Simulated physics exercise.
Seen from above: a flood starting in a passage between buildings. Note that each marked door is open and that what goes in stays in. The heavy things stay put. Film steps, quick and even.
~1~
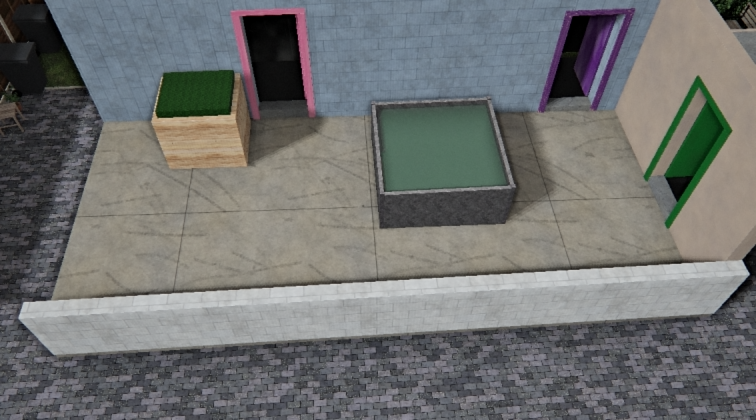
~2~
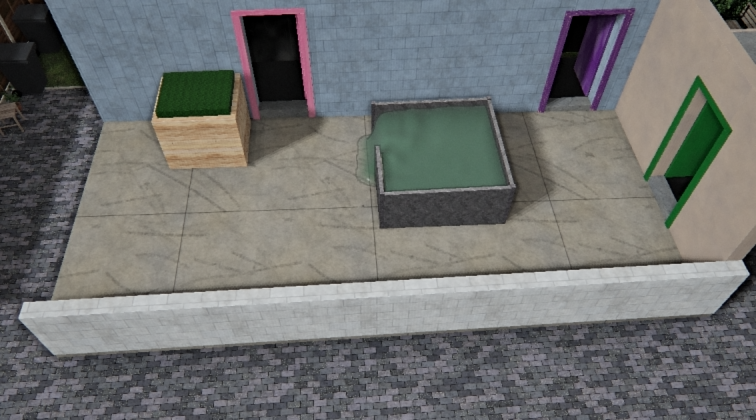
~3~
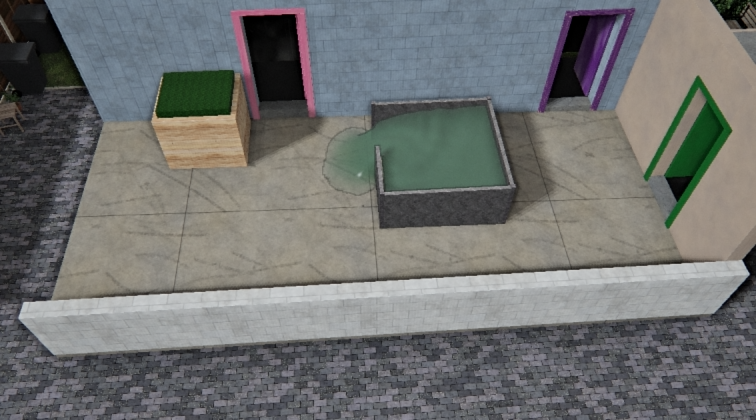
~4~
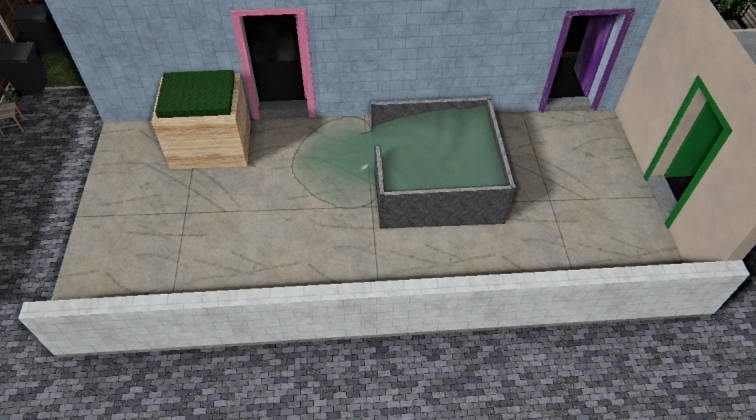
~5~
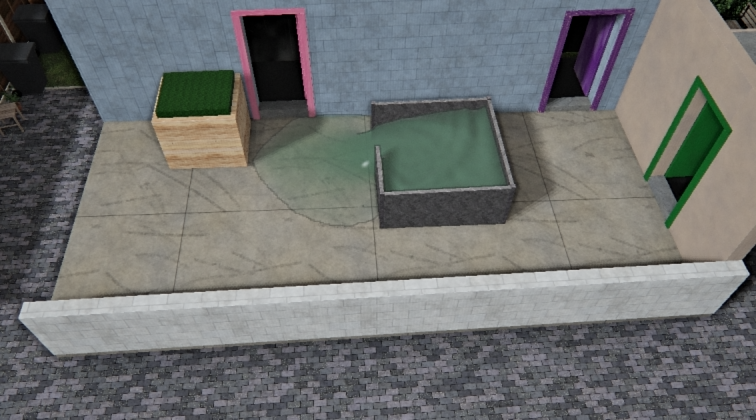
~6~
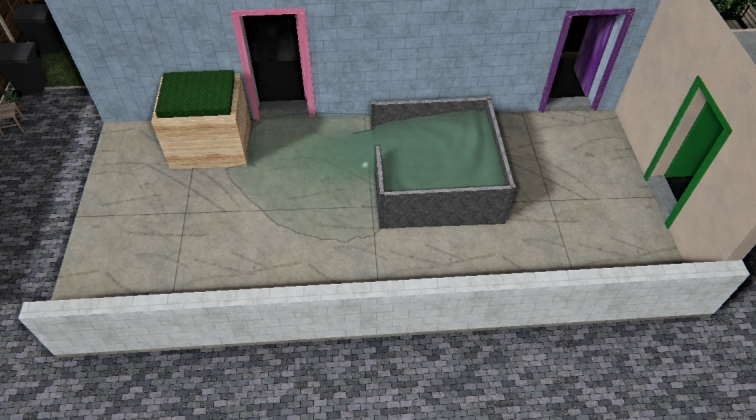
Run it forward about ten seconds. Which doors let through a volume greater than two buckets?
Checking each one: The green door lets through less or just two; the purple door lets through less or just two; the pink door lets through more.
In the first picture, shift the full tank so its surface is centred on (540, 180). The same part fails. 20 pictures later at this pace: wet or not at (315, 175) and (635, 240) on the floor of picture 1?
I'd say swamped for the first and still dry for the second.
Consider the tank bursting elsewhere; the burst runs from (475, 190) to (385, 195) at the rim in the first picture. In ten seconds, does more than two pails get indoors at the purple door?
Result: Purple door goes past the limit.
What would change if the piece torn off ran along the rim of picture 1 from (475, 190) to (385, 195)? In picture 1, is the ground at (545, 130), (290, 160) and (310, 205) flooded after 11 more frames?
Sequence of results: Missed by the flood, missed by the flood, missed by the flood.
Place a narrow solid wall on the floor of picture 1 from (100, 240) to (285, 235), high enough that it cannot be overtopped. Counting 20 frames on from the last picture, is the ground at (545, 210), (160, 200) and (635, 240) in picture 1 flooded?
Outcome per location, in sequence: Unsoaked, soaking, unsoaked.
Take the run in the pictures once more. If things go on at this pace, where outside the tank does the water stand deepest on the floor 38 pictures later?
Deepest point: About (328, 119).
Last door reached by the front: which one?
Observed: The green door.
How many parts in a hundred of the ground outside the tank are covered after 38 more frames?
It comes to roughly 70 in a hundred.
A moment on, water covers 30 % of the floor; the green door not reached, the purple door not reached, the pink door under two buckets in.
Next, water covers 45 % of the floor; the green door not reached, the purple door not reached, the pink door over two buckets in.
Then, water covers 50 % of the floor; the green door not reached, the purple door not reached, the pink door far over two buckets in.
Later, water covers 70 % of the floor; the green door not reached, the purple door wet at the sill, nothing in, the pink door far over two buckets in.
In the end, water covers 90 % of the floor; the green door wet at the sill, nothing in, the purple door wet at the sill, nothing in, the pink door far over two buckets in.
